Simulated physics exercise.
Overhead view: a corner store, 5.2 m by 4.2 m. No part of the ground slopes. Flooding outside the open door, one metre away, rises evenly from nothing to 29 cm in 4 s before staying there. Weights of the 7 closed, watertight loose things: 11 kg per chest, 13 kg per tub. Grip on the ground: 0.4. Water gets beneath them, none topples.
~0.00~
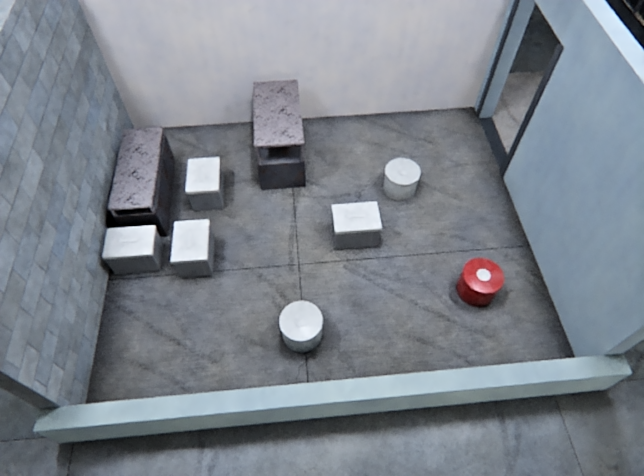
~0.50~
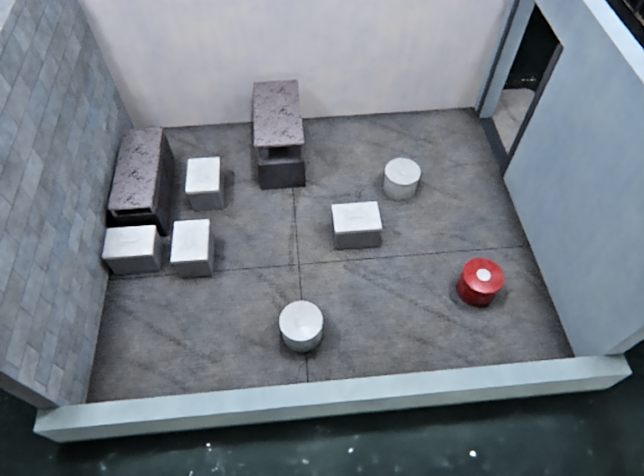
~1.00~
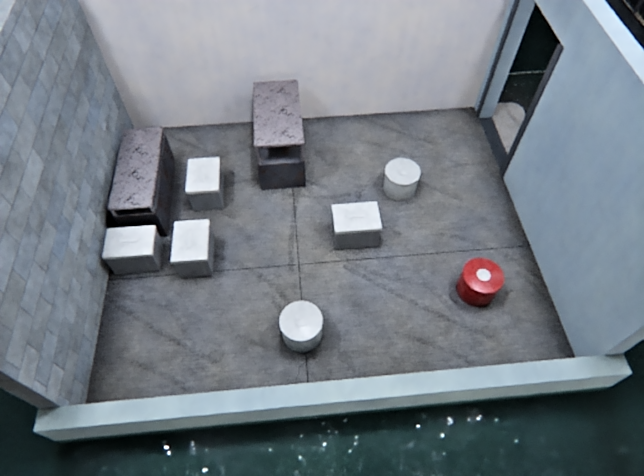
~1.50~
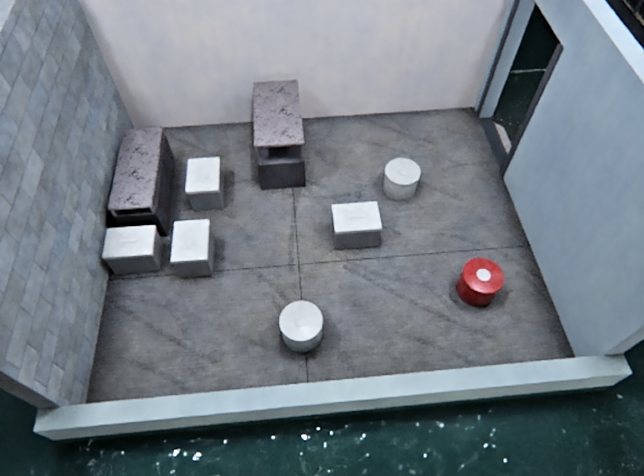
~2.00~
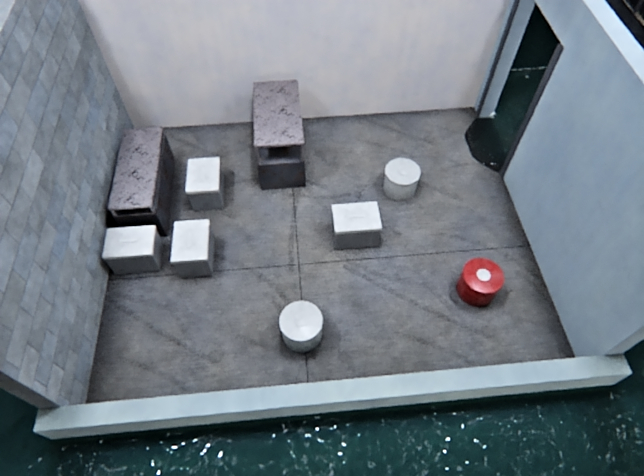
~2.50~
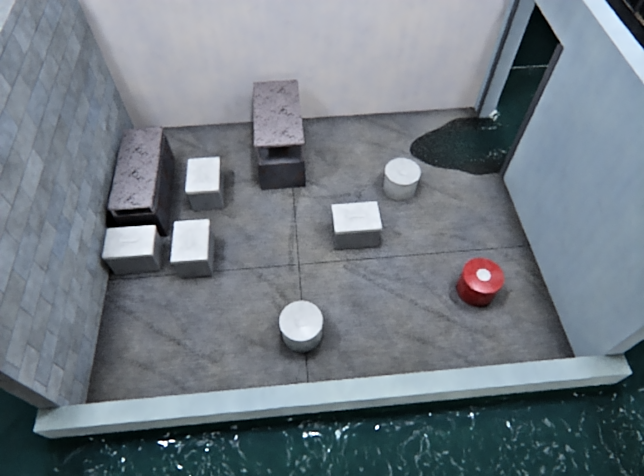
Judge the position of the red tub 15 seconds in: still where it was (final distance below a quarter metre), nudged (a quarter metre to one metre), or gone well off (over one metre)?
It is displaced moderately.
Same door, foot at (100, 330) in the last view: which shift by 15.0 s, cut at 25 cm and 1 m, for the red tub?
In that case the red tub would have gone a great distance.
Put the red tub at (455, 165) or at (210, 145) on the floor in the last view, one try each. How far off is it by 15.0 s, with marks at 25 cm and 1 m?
A long trip, then a small shift.
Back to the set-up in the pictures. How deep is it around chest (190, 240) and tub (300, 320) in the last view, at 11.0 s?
First roughly 8 cm, second roughly 14 cm.
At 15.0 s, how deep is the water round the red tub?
Depth: About 10 cm.
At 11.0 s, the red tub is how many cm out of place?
By then it has shifted roughly 0 cm.
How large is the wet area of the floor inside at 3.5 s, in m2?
I'd put it close to 4.0 m2.
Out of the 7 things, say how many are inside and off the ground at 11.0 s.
It comes to 5 of them.
After 3.5 s the red tub is near (483, 275), 0.0 m from its start, aground; 0 afloat.
After 6.8 s the red tub is near (483, 275), 0.0 m from its start, aground; 0 afloat.
After 11.0 s the red tub is near (483, 275), 0.0 m from its start, aground; 5 afloat.
After 15.0 s the red tub is near (473, 227), 0.6 m from its start, afloat; 7 afloat.
